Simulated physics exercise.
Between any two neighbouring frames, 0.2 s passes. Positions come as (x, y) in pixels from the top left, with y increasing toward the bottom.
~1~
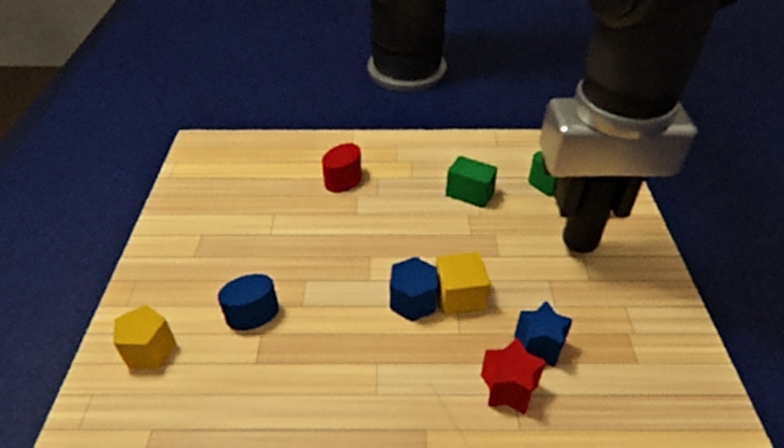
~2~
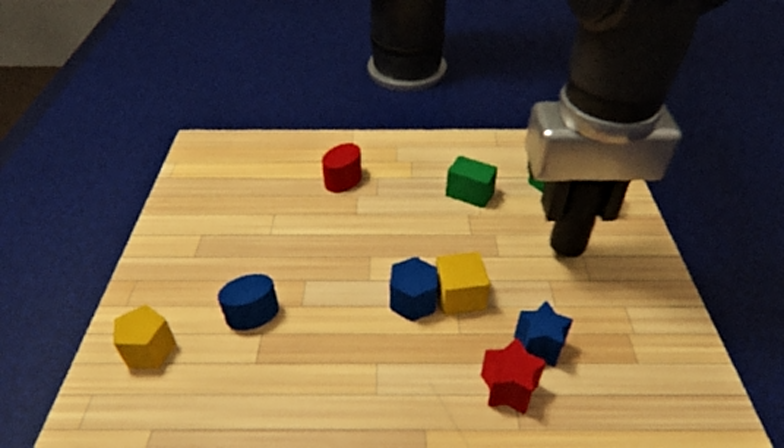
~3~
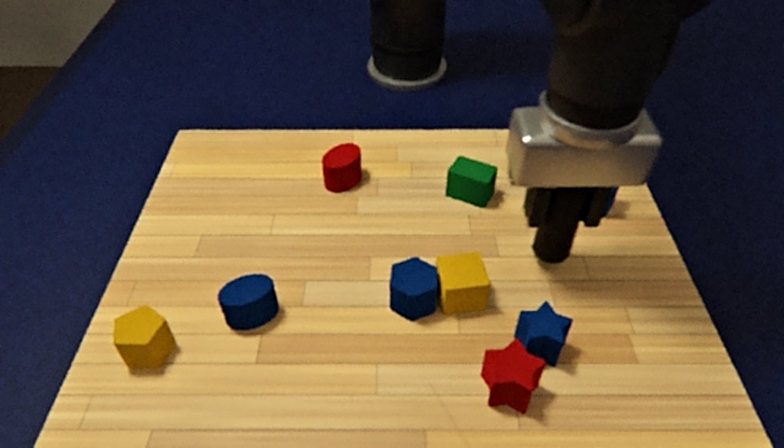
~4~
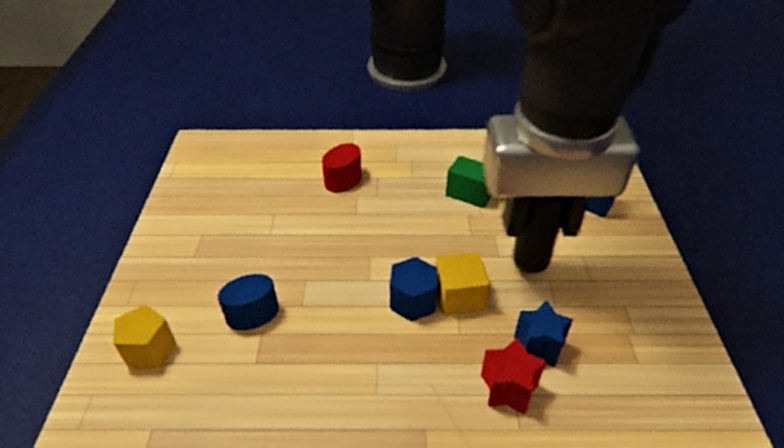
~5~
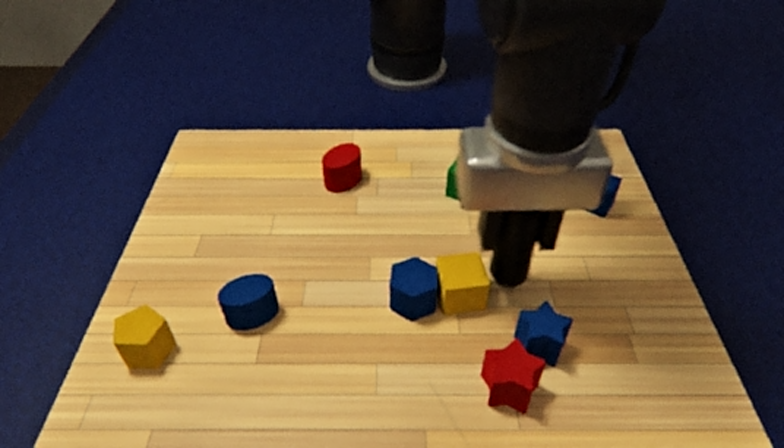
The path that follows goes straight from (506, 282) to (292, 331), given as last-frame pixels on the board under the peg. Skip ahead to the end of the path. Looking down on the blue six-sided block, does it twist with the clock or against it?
Rotation: Counter-clockwise.
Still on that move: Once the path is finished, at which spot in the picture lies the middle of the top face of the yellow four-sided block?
It will end up at (243, 325).
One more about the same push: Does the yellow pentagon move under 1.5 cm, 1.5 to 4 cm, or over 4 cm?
Travel: Within 1.5 cm.
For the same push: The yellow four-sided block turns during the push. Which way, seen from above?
Against the clock.
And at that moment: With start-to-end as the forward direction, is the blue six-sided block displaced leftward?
I expect so.
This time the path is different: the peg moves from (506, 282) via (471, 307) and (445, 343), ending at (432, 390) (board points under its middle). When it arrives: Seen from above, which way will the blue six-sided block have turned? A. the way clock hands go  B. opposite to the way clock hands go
It's A.
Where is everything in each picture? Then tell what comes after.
Peg tip (580, 241); block tops, yellow pentagon (137, 325); blue oval block (245, 289); blue six-sided block (414, 276); yellow four-sided block (463, 270), in the first picture.
Peg (567, 245); blocks unchanged, in the second picture.
Peg (550, 251); blocks unchanged, in the third picture.
Peg (531, 261); blocks unchanged, in the fourth picture.
Peg (508, 274); yellow pentagon (137, 325); blue oval block (245, 289); blue six-sided block (414, 276); yellow four-sided block (463, 270), in the fifth picture.
The first path, step by step. One third of the way, peg (438, 291); blue six-sided block (351, 293), turned 10° anticlockwise; yellow four-sided block (397, 284).
Two thirds of the way, peg (365, 307); blue six-sided block (272, 318), turned 20° anticlockwise; yellow four-sided block (321, 304).
At the end, peg (291, 323); yellow pentagon in place; blue oval block in place; blue six-sided block (195, 350), turned 35° anticlockwise; yellow four-sided block (243, 325), turned 20° anticlockwise.
